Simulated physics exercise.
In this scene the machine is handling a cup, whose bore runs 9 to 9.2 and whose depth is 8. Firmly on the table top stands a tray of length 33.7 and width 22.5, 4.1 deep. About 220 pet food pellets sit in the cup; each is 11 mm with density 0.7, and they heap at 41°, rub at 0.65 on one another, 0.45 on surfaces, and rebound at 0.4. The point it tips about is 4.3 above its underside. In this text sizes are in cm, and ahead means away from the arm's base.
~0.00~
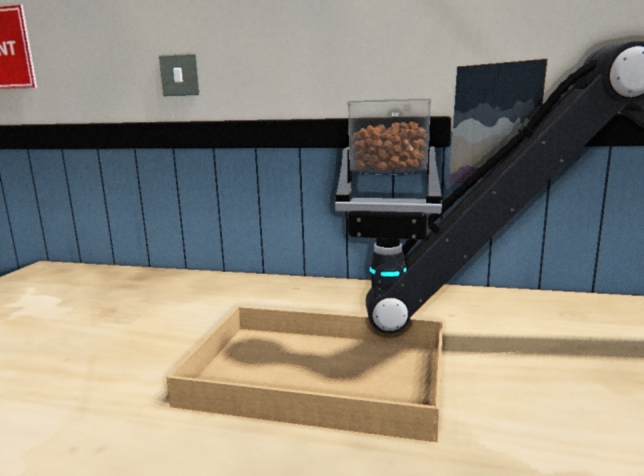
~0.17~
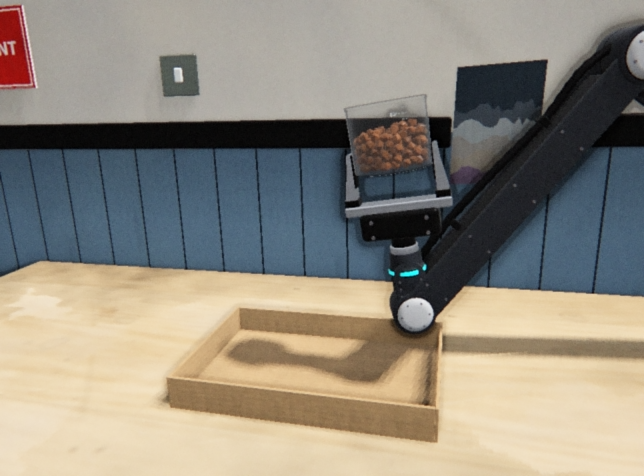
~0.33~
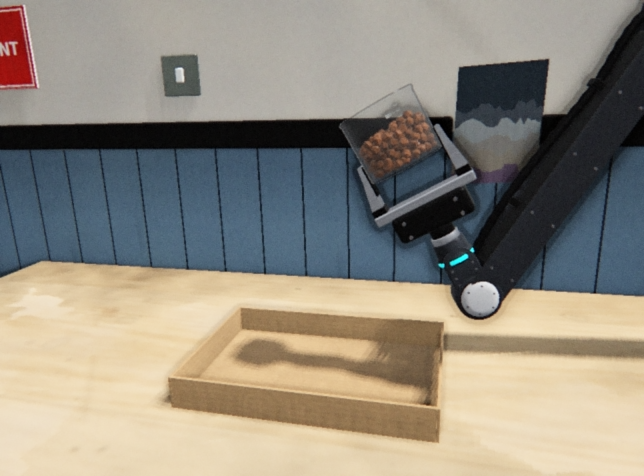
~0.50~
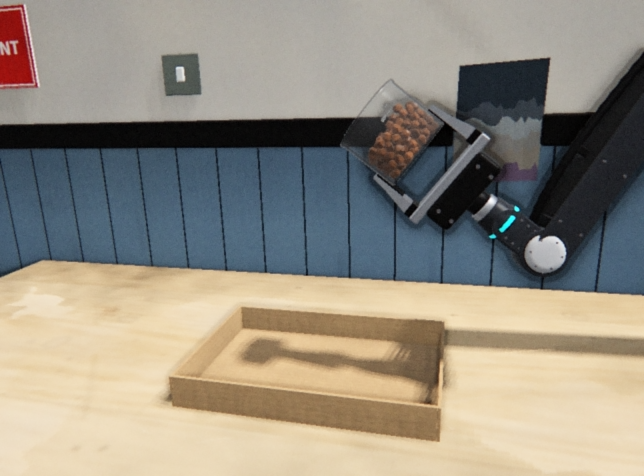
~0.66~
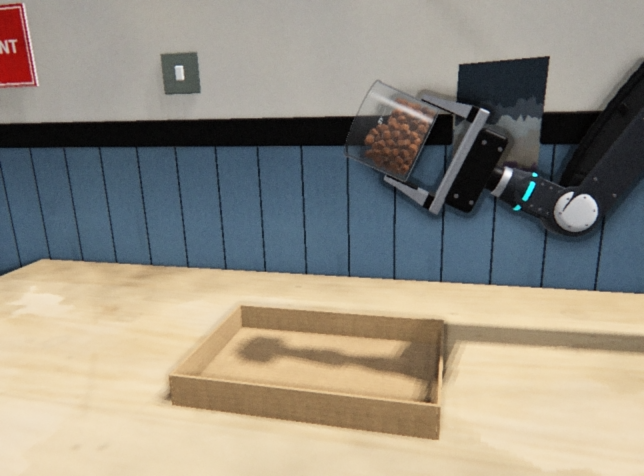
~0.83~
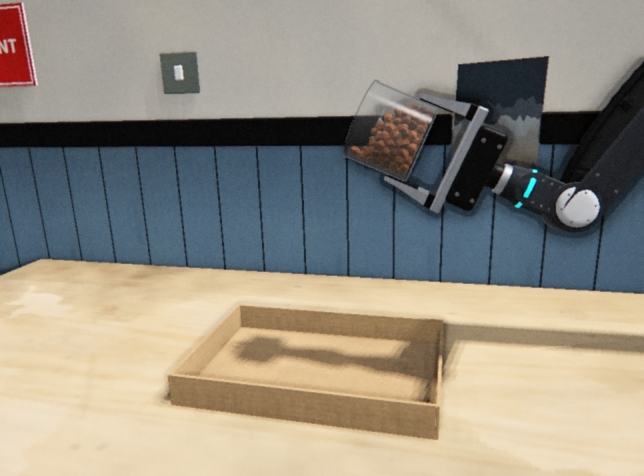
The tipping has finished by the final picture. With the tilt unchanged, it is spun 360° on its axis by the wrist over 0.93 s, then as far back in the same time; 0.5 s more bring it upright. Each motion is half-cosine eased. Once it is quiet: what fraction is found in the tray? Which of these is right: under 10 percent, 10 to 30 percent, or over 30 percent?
The right one is under 10 percent.
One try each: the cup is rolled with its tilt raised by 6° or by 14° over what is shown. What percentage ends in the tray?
You'd get close to 15 per cent, then close to 40 per cent.
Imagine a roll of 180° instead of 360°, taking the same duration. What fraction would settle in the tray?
Estimate: Approx. 5 per cent.
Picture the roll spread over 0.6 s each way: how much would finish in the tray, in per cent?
Then: Approx. 0 %.
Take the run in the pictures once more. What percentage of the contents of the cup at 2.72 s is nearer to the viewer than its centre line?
40 in a hundred, more or less.
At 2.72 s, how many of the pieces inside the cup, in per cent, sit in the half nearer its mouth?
30 %.
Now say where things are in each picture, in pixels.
Cup middle at (389, 136), upright; upper third of the load around (388, 136), from x 355 to 420, top at y 125; 217 in the cup, in the first picture.
Cup middle at (389, 137), tipped 8°; upper third of the load around (395, 137), from x 360 to 425, top at y 125, in the second picture.
Cup middle at (392, 136), tipped 29°; upper third of the load around (407, 133), from x 365 to 435, top at y 115, in the third picture.
Cup middle at (393, 135), tipped 52°; upper third of the load around (409, 125), from x 375 to 435, top at y 105, in the fourth picture.
Cup middle at (393, 133), tipped 66°; upper third of the load around (409, 120), from x 370 to 430, top at y 105, in the fifth picture.
Cup middle at (392, 133), tipped 67°; upper third of the load around (409, 124), from x 355 to 430, top at y 110; 217 in the cup, in the sixth picture.
By 1.77 s, tipped 67°, highest piece 37 above the table; 215 in the cup, 2 in the tray.
By 2.72 s, tipped 66°, highest piece 37 above the table; 214 in the cup, 3 in the tray.
By 3.39 s, upright, highest piece 38 above the table; 214 in the cup, 3 in the tray.
By 4.09 s, upright, highest piece 38 above the table; 214 in the cup, 3 in the tray.
Final count, 214 in the cup, 3 in the tray. That is 1 % in the tray.
